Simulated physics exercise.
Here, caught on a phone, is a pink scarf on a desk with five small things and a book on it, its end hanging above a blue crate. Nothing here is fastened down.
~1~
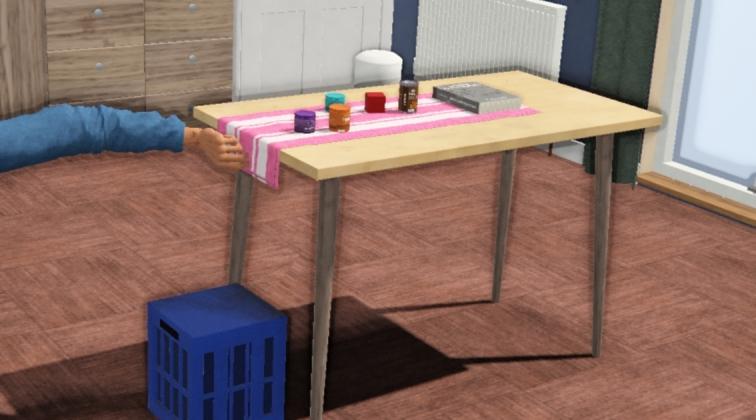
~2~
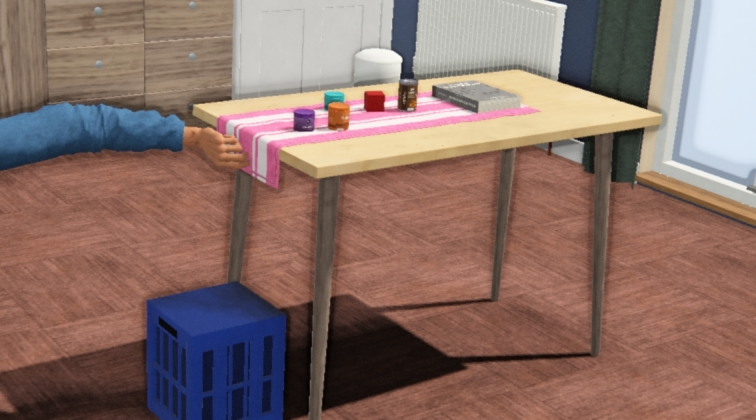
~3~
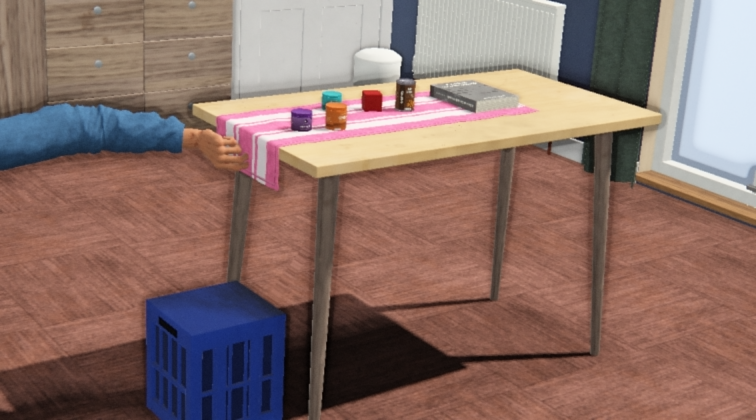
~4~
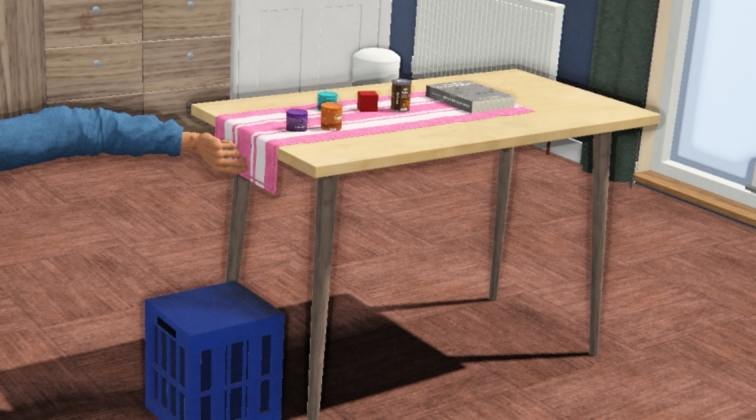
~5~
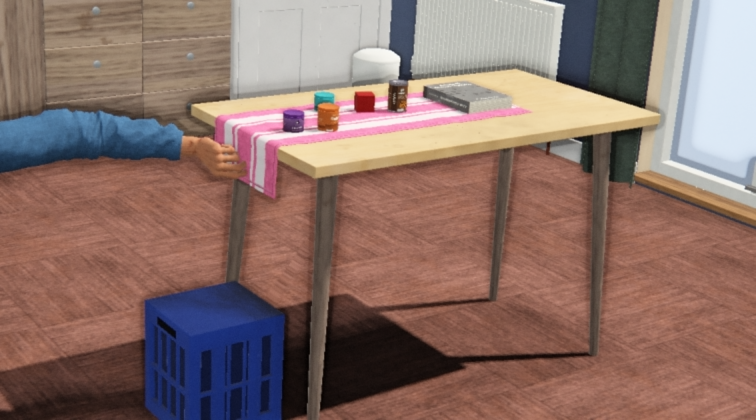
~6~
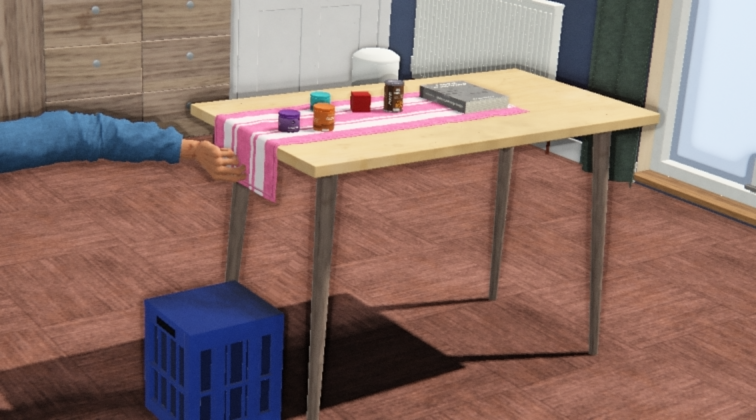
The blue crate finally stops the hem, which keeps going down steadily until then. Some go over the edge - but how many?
Three go over.
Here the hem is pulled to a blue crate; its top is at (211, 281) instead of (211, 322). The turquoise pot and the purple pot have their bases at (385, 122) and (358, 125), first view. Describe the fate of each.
First the turquoise pot: It is still up there. Then the purple pot: It is still up there.
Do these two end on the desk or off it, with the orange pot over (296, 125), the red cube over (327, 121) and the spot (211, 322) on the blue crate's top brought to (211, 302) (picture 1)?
The orange pot does not stay aboard, and the red cube does not stay aboard.
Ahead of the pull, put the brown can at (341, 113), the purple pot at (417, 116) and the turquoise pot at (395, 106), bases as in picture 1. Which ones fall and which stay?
First the brown can, which is lost, then the purple pot, which is kept, and finally the turquoise pot, which is kept.
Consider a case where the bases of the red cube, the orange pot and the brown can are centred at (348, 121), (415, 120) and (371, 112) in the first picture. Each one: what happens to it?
Of these three, the red cube takes a tumble, the orange pot rides it out, the brown can takes a tumble.
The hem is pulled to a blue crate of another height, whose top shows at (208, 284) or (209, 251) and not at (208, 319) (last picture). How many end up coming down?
We'd get 2 in the first case and 1 in the second.
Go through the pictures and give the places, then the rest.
In the first picture, hem (279, 190); purple pot (305, 113); orange pot (340, 107); turquoise pot (335, 95); red cube (376, 94); brown can (409, 83); top of the crate (211, 322).
In the second picture, hem (278, 189); purple pot (304, 111).
In the third picture, hem (279, 190); orange pot (337, 105).
In the fourth picture, hem (275, 195); turquoise pot (328, 93); top of the crate (208, 319).
In the fifth picture, hem (275, 199); red cube (365, 93).
In the sixth picture, hem (276, 202); purple pot (289, 112); orange pot (324, 106); turquoise pot (321, 94); red cube (361, 93); brown can (395, 82).
Soon after, hem near (242, 217); all still up.
After that, hem near (239, 266); purple pot and orange pot gone.
And then, hem on the crate; purple pot, orange pot and turquoise pot gone.
In the end, hem on the crate; purple pot, orange pot and turquoise pot gone. The answer is three.
